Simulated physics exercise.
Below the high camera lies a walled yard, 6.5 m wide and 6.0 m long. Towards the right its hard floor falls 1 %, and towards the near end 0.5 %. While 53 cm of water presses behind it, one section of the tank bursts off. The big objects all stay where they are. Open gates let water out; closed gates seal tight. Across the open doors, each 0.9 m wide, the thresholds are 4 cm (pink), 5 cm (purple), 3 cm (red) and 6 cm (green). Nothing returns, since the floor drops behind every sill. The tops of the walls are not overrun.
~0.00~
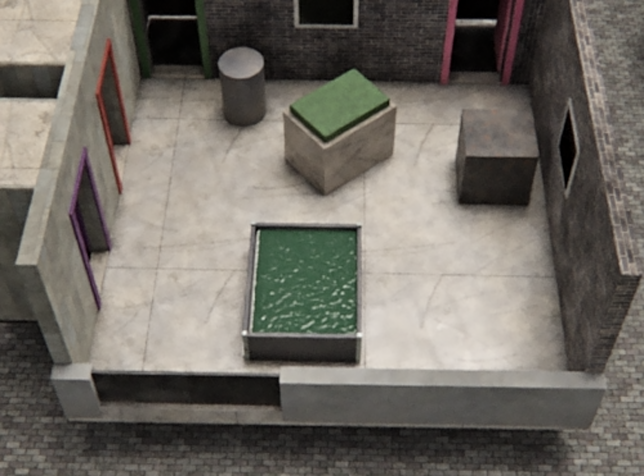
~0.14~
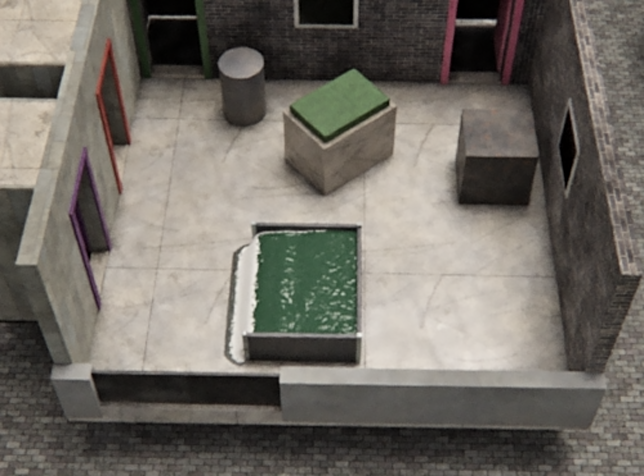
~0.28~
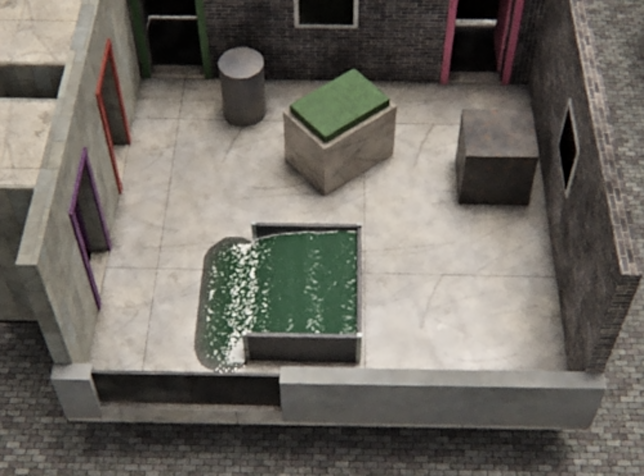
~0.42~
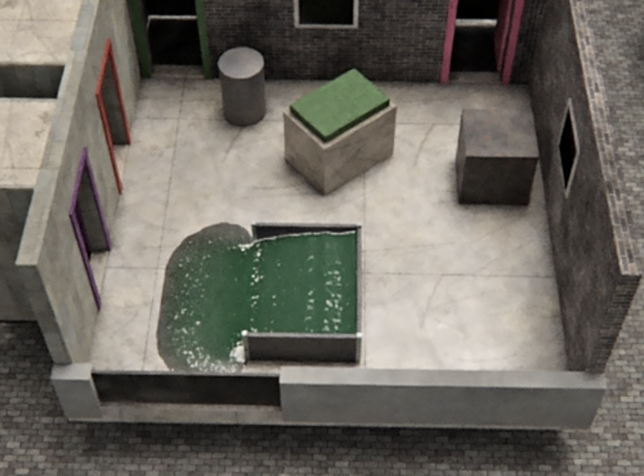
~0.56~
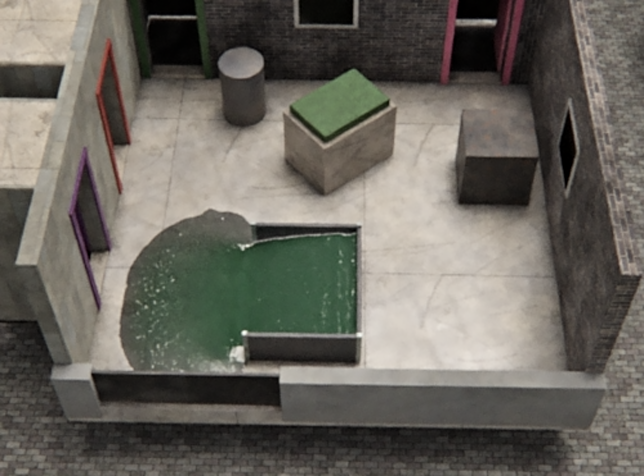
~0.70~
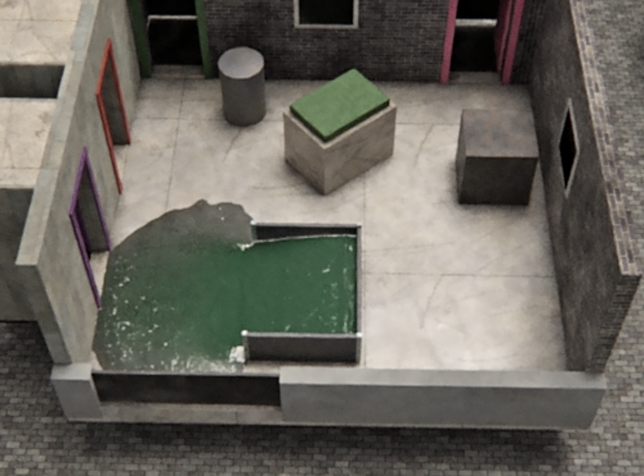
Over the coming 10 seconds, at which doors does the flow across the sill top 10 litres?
Door by door: The pink door falls short, the purple door tops it, the red door tops it, the green door tops it.
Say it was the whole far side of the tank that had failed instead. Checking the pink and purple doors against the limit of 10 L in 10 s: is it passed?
Pink: Beyond limit; purple: Within limit.
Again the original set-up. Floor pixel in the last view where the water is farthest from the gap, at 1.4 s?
That would be close to (122, 185).
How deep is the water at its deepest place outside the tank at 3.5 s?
It tops out at some 14 cm.
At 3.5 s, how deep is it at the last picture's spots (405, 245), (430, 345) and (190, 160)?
Taking the spots in order: 0 cm, 0 cm, 4 cm.
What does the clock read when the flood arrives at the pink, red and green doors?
Pink = 7.0 s, red = 1.6 s, green = 2.8 s.
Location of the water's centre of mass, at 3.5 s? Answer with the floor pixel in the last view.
Near (198, 280).
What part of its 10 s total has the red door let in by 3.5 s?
Fraction in by then: Around 60 per cent.
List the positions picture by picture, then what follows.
The first picture shows the tank at (304, 281) is whole and still, 53 cm deep.
In the second picture, the front is at (236, 359), 1.0 m from the gap at (253, 294); 0.3 m2 of floor is under water; 53 cm left at the back of the tank.
In the third picture, the front is at (218, 366), 1.1 m from the gap at (253, 296); 1.2 m2 of floor is under water; 53 cm left at the back of the tank.
In the fourth picture, water pours out at (253, 296) and has run 1.5 m, to (189, 242); typically 8 cm deep outside, 50 cm at the tank's back.
In the fifth picture, the front is at (128, 345), 1.8 m from the gap at (253, 297); 4.1 m2 of floor is under water; 44 cm left at the back of the tank.
In the sixth picture, the front is at (94, 337), 2.3 m from the gap at (253, 297); 5.4 m2 of floor is under water; 45 cm left at the back of the tank.
After 1.4 s water covers 20 % of the floor and is deepest (35 cm) near (85, 391); pink door not reached, purple door 17 cm at the sill, 65 L in, red door not reached, green door not reached.
After 2.2 s water covers 25 % of the floor and is deepest (29 cm) near (85, 391); pink door not reached, purple door 22 cm at the sill, 171 L in, red door 8 cm at the sill, 2 L in, green door not reached.
After 3.5 s water covers 35 % of the floor and is deepest (14 cm) near (108, 260); pink door not reached, purple door 13 cm at the sill, 261 L in, red door 6 cm at the sill, 11 L in, green door 10 cm at the sill, 2 L in.
After 6.0 s water covers 55 % of the floor and is deepest (10 cm) near (559, 401); pink door not reached, purple door 4 cm at the sill, 289 L in, red door 3 cm at the sill, 17 L in, green door 9 cm at the sill, 23 L in.
After 10.0 s water covers 80 % of the floor and is deepest (8 cm) near (544, 194); pink door 2 cm at the sill, 0 L in, purple door 2 cm at the sill, 289 L in, red door 3 cm at the sill, 19 L in, green door 3 cm at the sill, 30 L in.
